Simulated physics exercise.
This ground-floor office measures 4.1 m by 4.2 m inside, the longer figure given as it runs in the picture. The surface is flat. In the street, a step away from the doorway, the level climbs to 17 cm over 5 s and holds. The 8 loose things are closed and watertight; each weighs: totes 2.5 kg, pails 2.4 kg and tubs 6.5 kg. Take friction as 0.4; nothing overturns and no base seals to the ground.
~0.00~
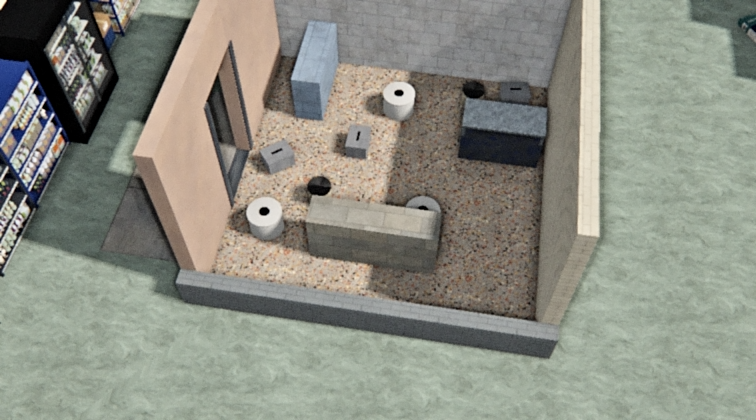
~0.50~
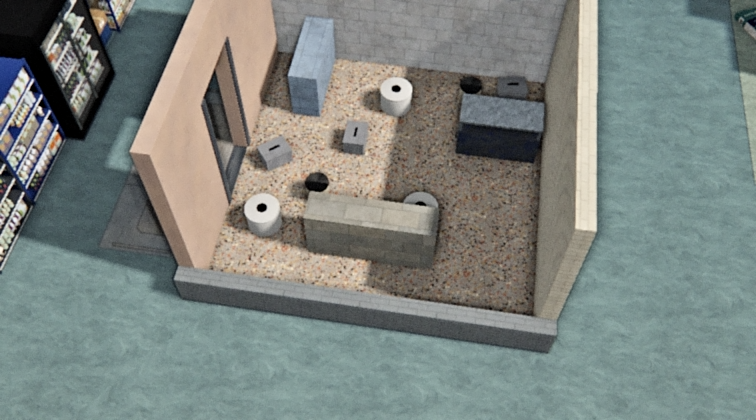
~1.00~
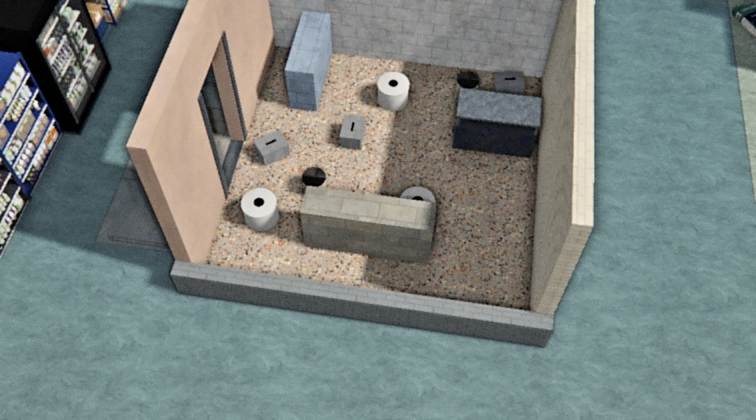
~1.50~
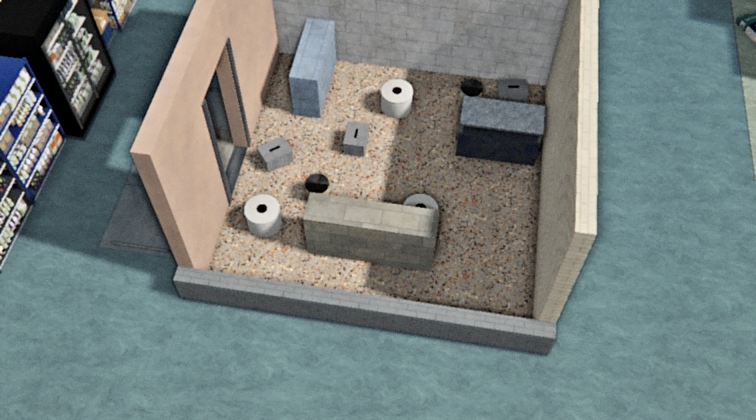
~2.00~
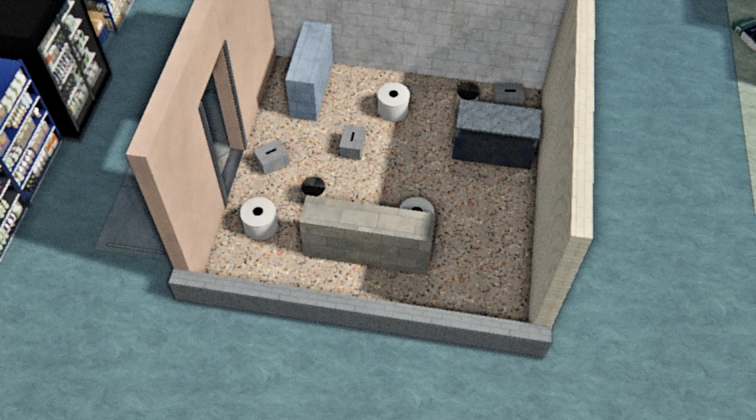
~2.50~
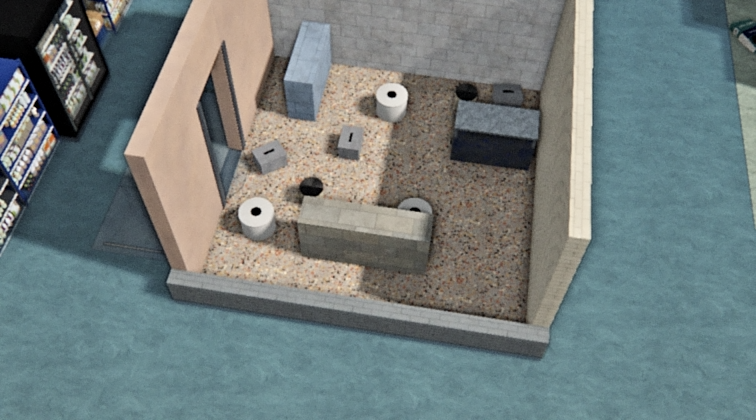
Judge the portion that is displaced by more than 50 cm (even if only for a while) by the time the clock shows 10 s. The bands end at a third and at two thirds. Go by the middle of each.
Share: Between one and two thirds.
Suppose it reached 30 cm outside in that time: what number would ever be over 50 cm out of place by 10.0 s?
Then 7.
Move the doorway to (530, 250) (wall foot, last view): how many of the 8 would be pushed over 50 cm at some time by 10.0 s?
Then 3.
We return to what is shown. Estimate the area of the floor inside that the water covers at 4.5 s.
Some 3.0 m2.
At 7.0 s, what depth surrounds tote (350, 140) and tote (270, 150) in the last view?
About 3 and 2 cm.
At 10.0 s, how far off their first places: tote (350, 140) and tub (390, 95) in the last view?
In turn: 200 cm, 5 cm.
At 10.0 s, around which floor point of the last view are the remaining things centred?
At about (433, 148).
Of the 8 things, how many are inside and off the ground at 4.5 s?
At that moment 0.
After 3.5 s 0 of 8 are over 50 cm from their spots; 0 afloat.
After 4.5 s 1 of 8 are over 50 cm from their spots; 0 afloat.
After 7.0 s 4 of 8 are over 50 cm from their spots; 1 afloat.
After 10.0 s 4 of 8 are over 50 cm from their spots, and 4 have been at some point; 6 afloat.
